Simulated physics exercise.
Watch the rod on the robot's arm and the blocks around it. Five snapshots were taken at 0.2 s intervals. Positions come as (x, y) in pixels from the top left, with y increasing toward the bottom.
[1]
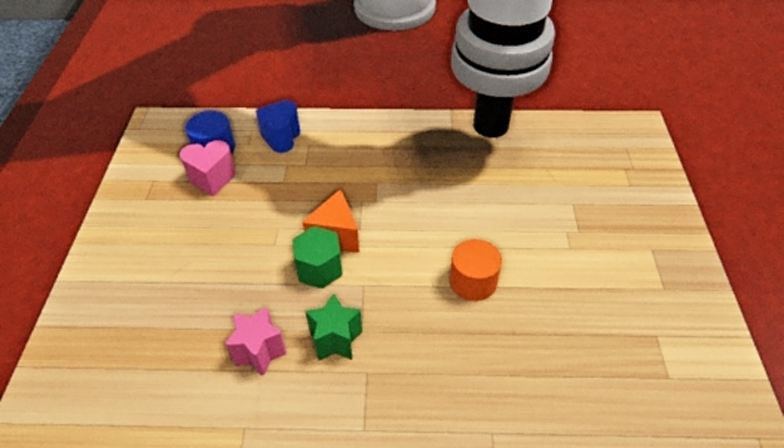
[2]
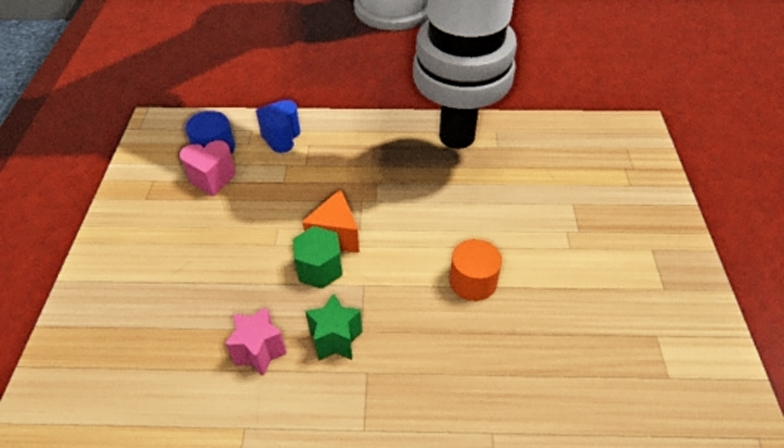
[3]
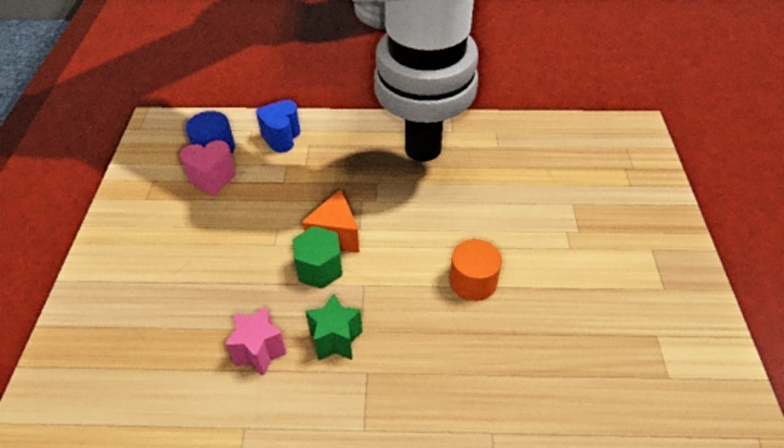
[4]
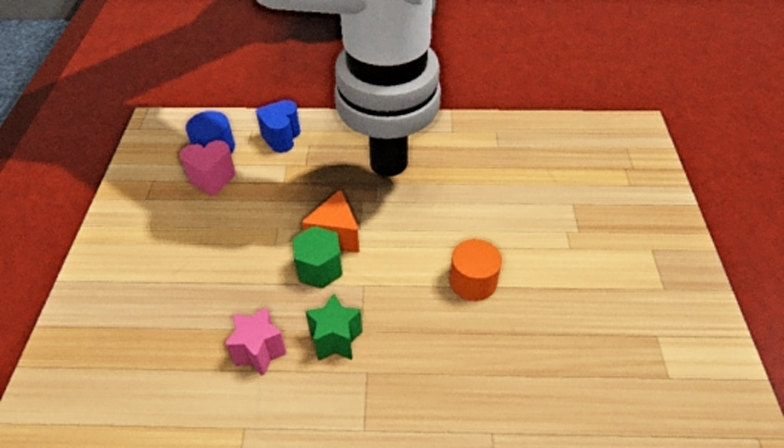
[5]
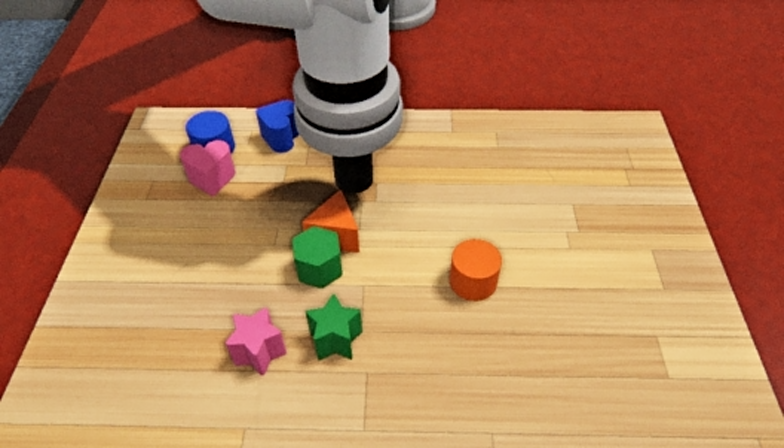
Robot arm with a black rod moving left and nearer over a wooden board of colourful blocks, the blocks staying still.
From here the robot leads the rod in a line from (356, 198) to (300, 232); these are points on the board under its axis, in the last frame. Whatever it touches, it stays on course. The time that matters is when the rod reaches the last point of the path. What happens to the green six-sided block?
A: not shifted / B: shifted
Choice B: Shifted.
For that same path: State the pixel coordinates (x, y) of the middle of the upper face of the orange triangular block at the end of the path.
Somewhere near (297, 245).
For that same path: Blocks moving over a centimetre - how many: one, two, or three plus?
Here I'd predict two blocks moving more than 1 cm.
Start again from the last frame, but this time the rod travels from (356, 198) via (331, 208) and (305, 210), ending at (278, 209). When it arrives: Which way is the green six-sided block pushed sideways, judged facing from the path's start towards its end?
To the left.
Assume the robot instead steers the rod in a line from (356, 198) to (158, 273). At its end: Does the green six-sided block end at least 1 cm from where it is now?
I expect so.
On the path given first. Halfway along, rod (325, 197); green six-sided block (310, 262), turned 25° anticlockwise; orange triangular block (315, 229), turned 15° anticlockwise.
At the end, rod (296, 214); green six-sided block (310, 276), turned 50° anticlockwise; orange triangular block (297, 245), turned 35° anticlockwise.
